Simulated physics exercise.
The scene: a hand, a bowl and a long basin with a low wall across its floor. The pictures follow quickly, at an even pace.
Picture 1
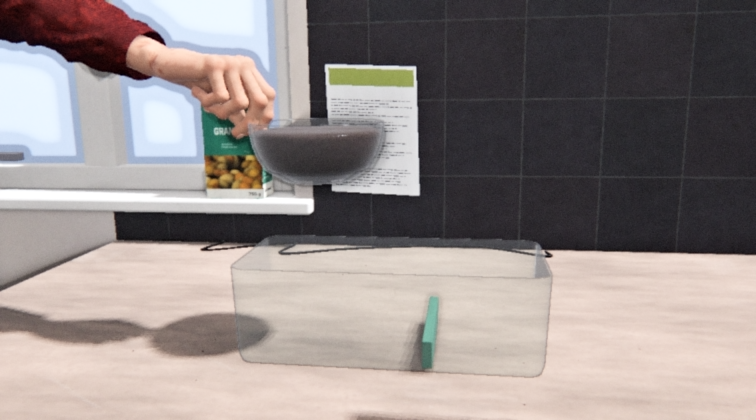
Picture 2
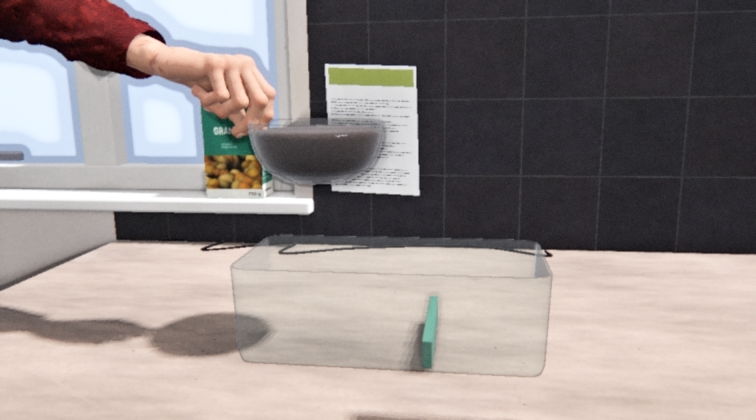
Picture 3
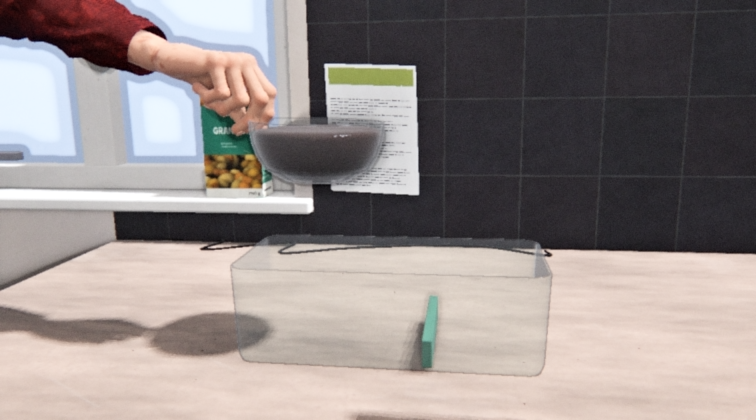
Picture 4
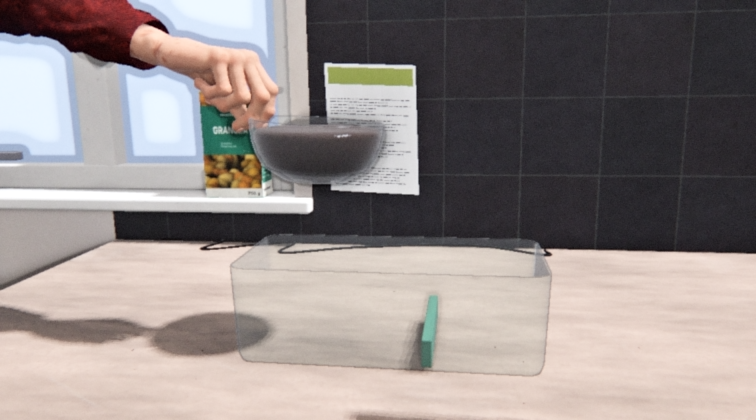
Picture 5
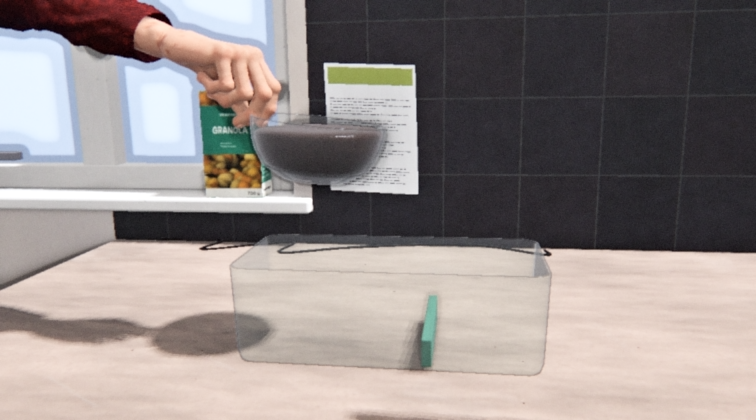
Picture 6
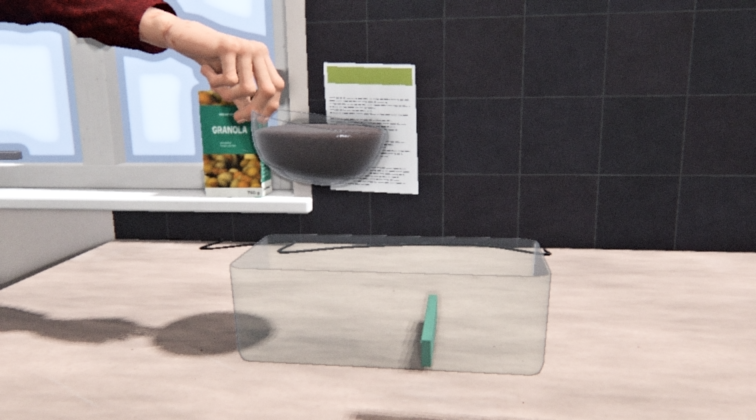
A hand in a dark red sleeve, reaching in from the upper left, holds a clear bowl of dark coffee above a pale wooden counter, seen from the front by a still camera. Below sits a long clear basin with a low green wall inside, before black tiles, a pinned sheet, a window and a granola packet. The hand shifts slightly rightward, gradually tilting the bowl slightly to the right.
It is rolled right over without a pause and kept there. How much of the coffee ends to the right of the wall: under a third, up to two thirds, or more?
In the end between a third and two thirds is right of the wall.
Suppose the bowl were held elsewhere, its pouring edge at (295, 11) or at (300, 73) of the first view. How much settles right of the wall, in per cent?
The first gives 10 %, the second 15 %.
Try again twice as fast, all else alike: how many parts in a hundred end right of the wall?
Near 40 %.
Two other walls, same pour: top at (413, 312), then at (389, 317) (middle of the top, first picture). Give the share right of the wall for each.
The first gives 75 %, the second 85 %.
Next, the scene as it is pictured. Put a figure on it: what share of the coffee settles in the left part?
Some 40 per cent.
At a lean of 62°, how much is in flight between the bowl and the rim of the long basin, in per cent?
About 35 per cent.
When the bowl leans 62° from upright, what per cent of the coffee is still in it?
Close to 40 per cent.
A moment on, the bowl is tipped part way and 42 per cent is still to pour, 4 is left of the wall and 21 right of it.
Next, the bowl is tipped on its side and 3 per cent is still to pour, 31 is left of the wall and 61 right of it.
Then the bowl is tipped right over and 0 per cent is still to pour, 39 is left of the wall and 60 right of it.
Later the bowl is tipped right over and 0 per cent is still to pour, 40 is left of the wall and 60 right of it.
At rest 40 per cent lies left of the wall, 60 right of it and 0 outside.
